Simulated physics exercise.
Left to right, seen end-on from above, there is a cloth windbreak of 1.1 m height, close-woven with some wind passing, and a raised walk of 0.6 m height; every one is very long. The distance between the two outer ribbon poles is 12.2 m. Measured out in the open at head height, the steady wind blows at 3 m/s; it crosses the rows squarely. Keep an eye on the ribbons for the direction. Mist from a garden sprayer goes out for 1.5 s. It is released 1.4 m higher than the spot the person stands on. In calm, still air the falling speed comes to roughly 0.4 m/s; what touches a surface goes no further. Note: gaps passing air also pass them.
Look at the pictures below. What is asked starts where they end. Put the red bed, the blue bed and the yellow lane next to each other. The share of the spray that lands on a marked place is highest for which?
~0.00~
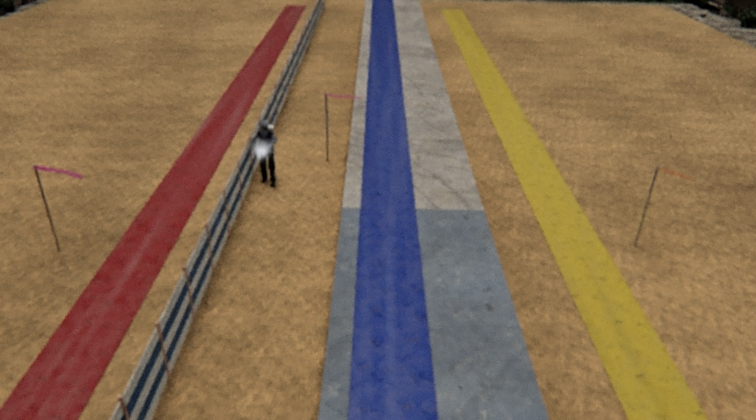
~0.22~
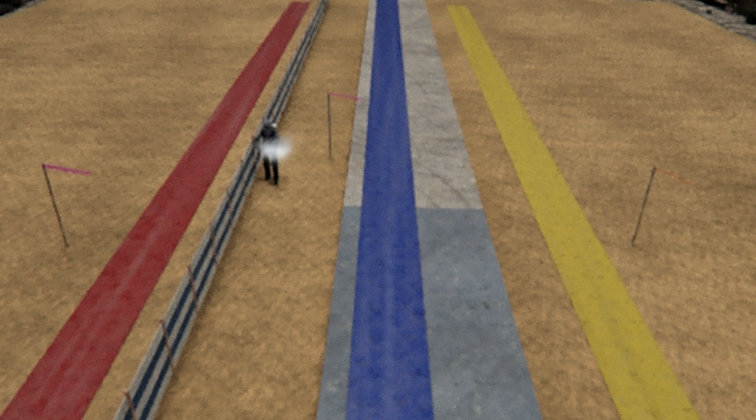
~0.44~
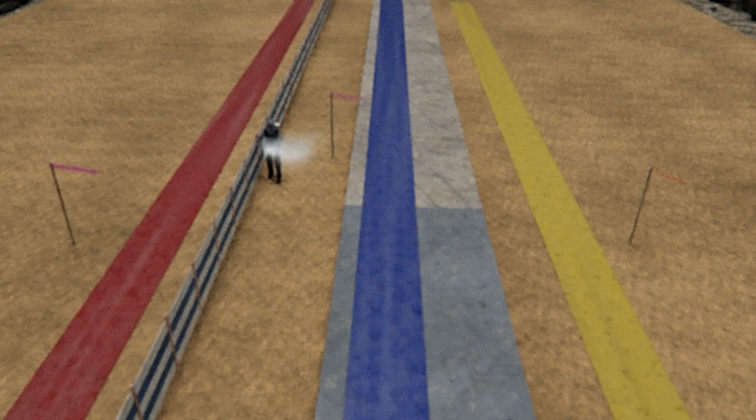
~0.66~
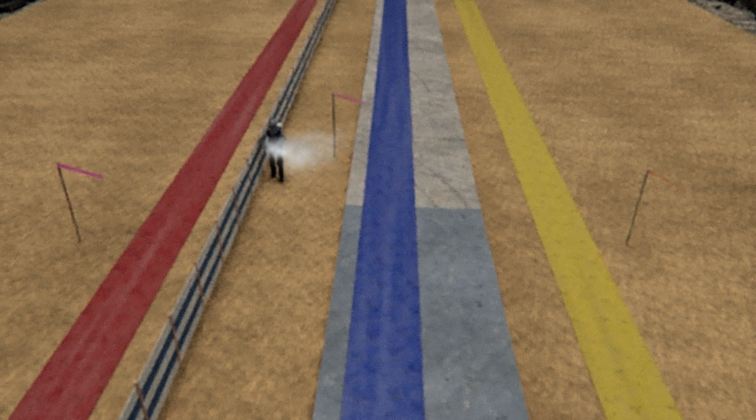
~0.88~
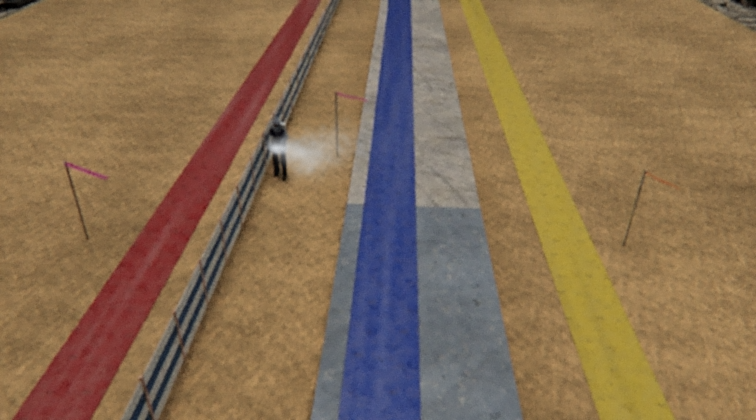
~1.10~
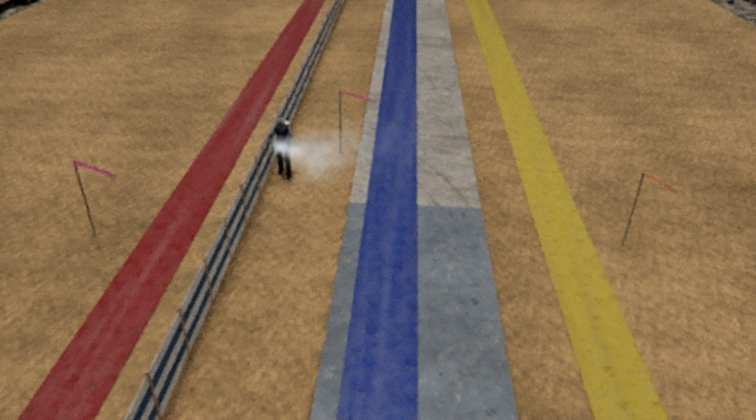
Highest for blue.
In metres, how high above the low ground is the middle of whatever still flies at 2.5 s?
About 1.0 m high.
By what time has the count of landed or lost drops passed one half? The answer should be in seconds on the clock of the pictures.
At roughly 4.0 s.
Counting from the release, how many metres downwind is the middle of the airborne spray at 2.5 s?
My estimate would be some 2.5 metres.
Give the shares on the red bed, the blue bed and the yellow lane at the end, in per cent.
About 0 per cent red, 20 per cent blue and 5 per cent yellow.
After 2.5 s, 89 % is in the air or yet to come; 0 % lies on the yellow lane, 0 % on the red bed and 5 % on the blue bed; the middle of what still flies is 1.0 m above the low ground, near (374, 164).
After 4.0 s, 50 % is in the air or yet to come; 0 % lies on the yellow lane, 0 % on the red bed and 18 % on the blue bed; the middle of what still flies is 0.9 m above the low ground, near (488, 171).
After 8.0 s, 14 % is in the air or yet to come; 5 % lies on the yellow lane, 0 % on the red bed and 22 % on the blue bed.
After 20.0 s, 0 % is in the air or yet to come; 6 % lies on the yellow lane, 0 % on the red bed and 22 % on the blue bed.
After 45.0 s, 0 % is in the air or yet to come; 6 % lies on the yellow lane, 0 % on the red bed and 22 % on the blue bed.
